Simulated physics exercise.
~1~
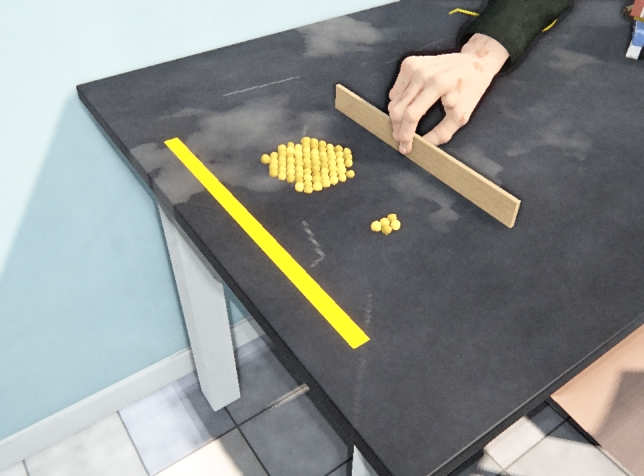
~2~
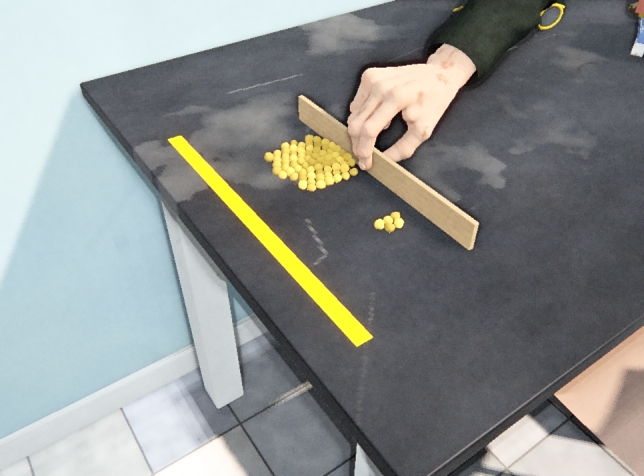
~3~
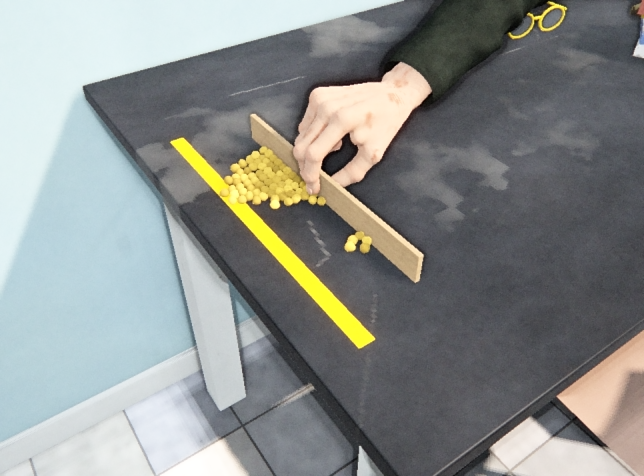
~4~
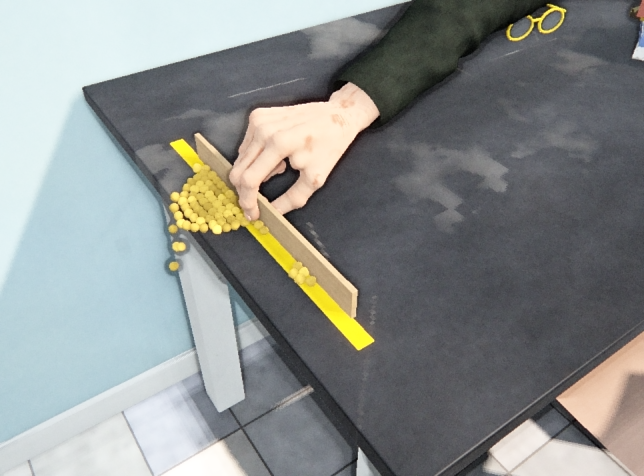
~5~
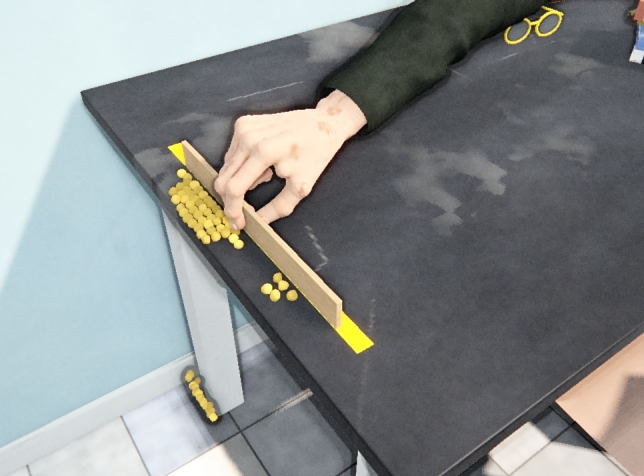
A hand in a dark sleeve holds a strip of tan card upright on a black table, seen from above at an angle beside a pale blue wall. Ahead of it lie a large cluster of small yellow balls and, nearer the viewer, a much smaller cluster, with yellow tape beyond them. The hand slides the card leftward until it gathers both clusters and pushes them across the tape. The card stops at the tape. Part of the large cluster spills over the edge to the floor by the white table leg, while the small cluster stays on the table.
